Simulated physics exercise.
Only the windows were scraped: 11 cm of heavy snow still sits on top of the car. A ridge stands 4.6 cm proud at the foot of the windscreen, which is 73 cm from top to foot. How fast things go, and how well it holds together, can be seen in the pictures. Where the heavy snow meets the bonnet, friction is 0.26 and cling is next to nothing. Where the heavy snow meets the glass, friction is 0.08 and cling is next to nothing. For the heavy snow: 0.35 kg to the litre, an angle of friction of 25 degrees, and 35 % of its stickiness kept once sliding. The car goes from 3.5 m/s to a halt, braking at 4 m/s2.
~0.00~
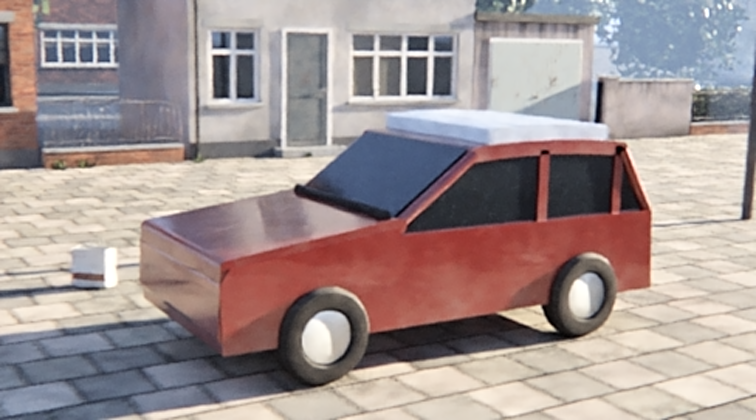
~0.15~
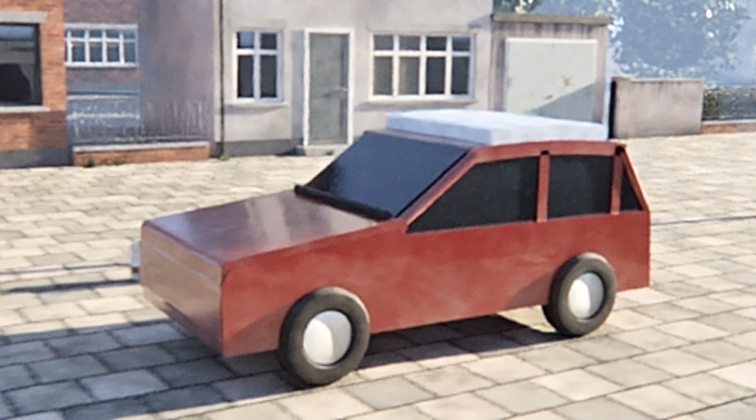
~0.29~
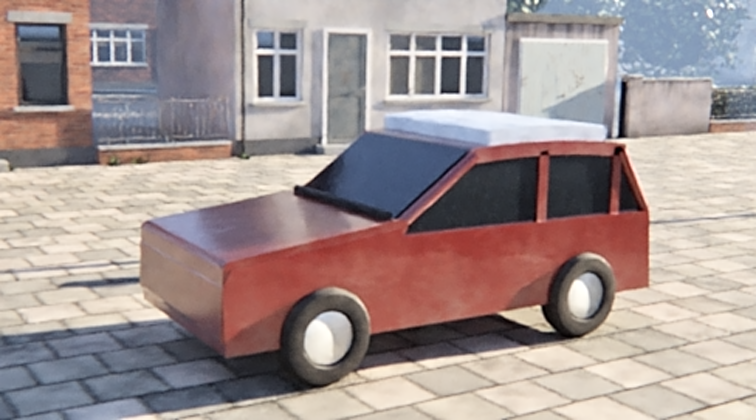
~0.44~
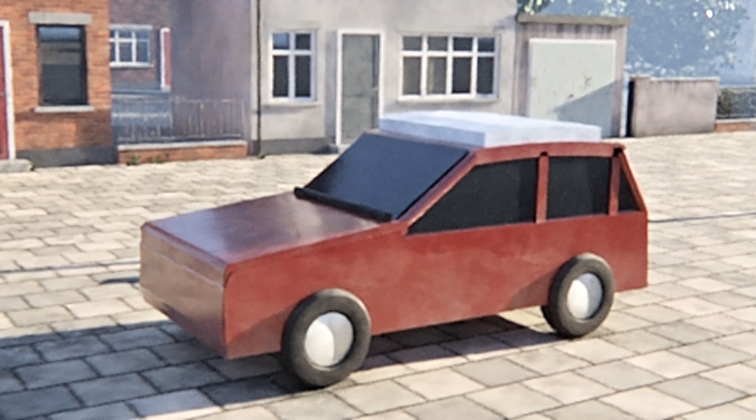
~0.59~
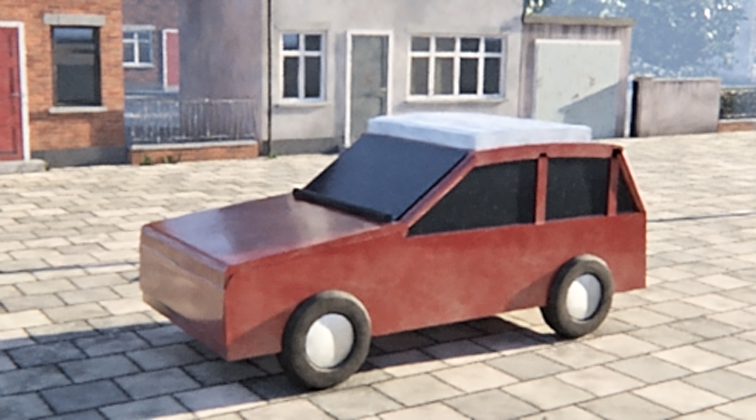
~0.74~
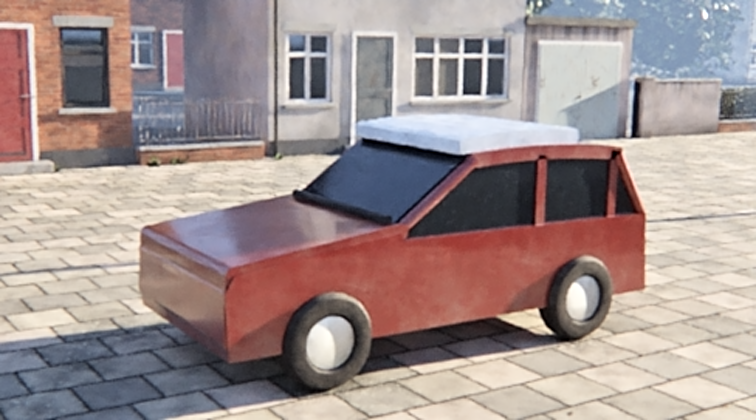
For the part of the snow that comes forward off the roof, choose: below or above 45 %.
Expect above.
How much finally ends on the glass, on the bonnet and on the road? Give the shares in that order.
In the end some 14 percent lies on the glass, 70 percent on the bonnet, and 14 percent on the road.
By 1.10 s, 45 % of the snow is on the roof, 46 % on the glass, 9 % on the bonnet and none has gone off the nose.
By 1.52 s, none of the snow is on the roof, 48 % on the glass, 52 % on the bonnet and none has gone off the nose.
By 1.95 s, none of the snow is on the roof, 15 % on the glass, 81 % on the bonnet and 4 % has gone off the nose.
By 2.38 s, none of the snow is on the roof, 15 % on the glass, 76 % on the bonnet and 10 % has gone off the nose.
By 2.80 s, at the end, none of the snow is on the roof, 15 % on the glass, 71 % on the bonnet and 14 % has gone off the nose.
